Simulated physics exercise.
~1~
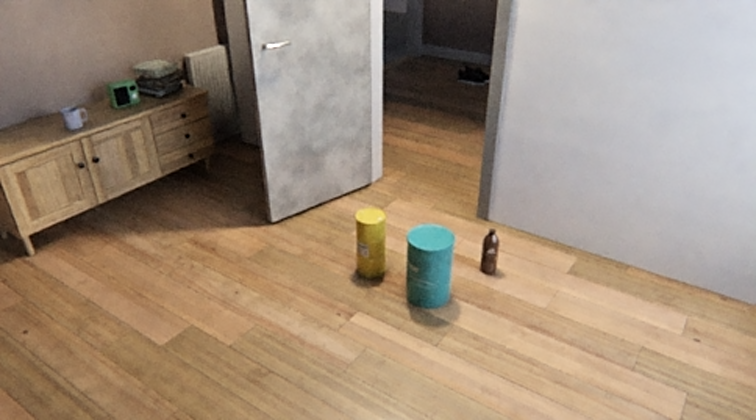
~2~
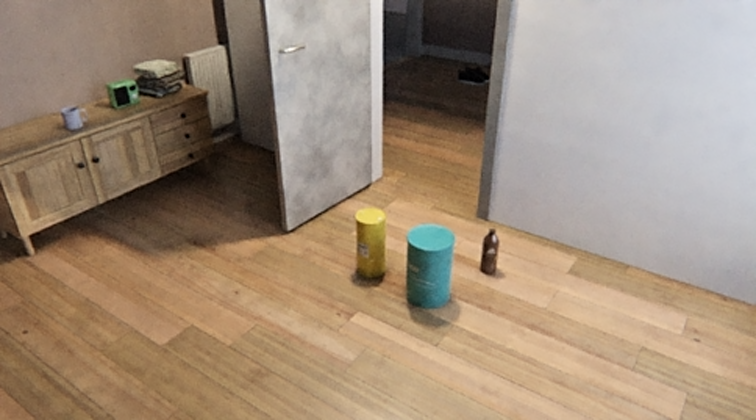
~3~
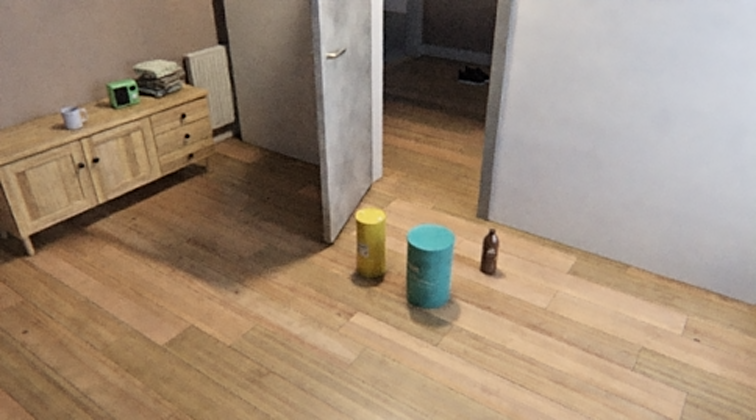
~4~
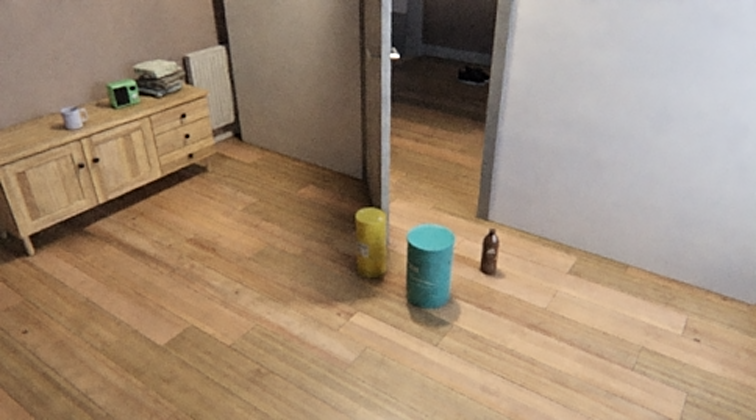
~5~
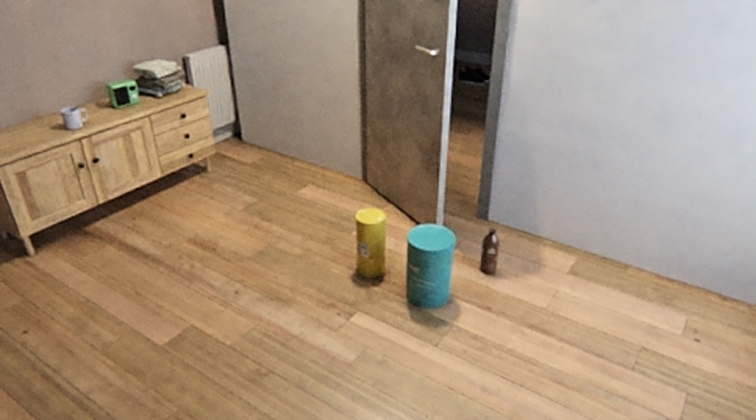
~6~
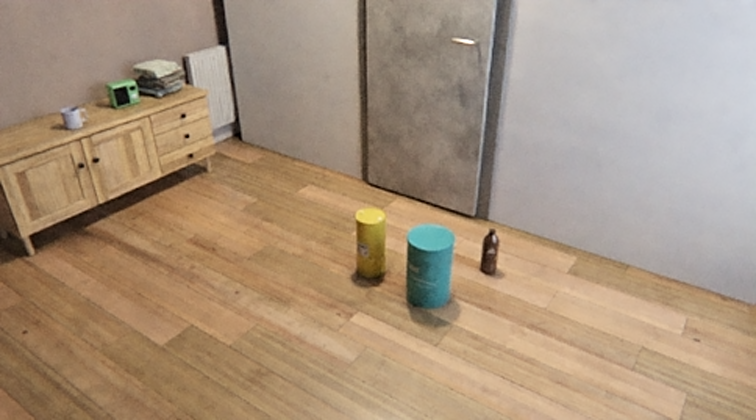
A grey door stands wide open in a room with a wooden floor, swung out to the left of its doorway, with a dark space visible beyond. A yellow canister, a turquoise pail and a small brown bottle stand on the floor in front, and a wooden sideboard sits at the left. With nobody in view, the door swings toward the right, turning edge-on just behind the canister. It continues past the three objects without touching them, steadily narrowing the opening. Finally it fills the doorway and rests shut, while the canister, pail and bottle remain standing where they were.
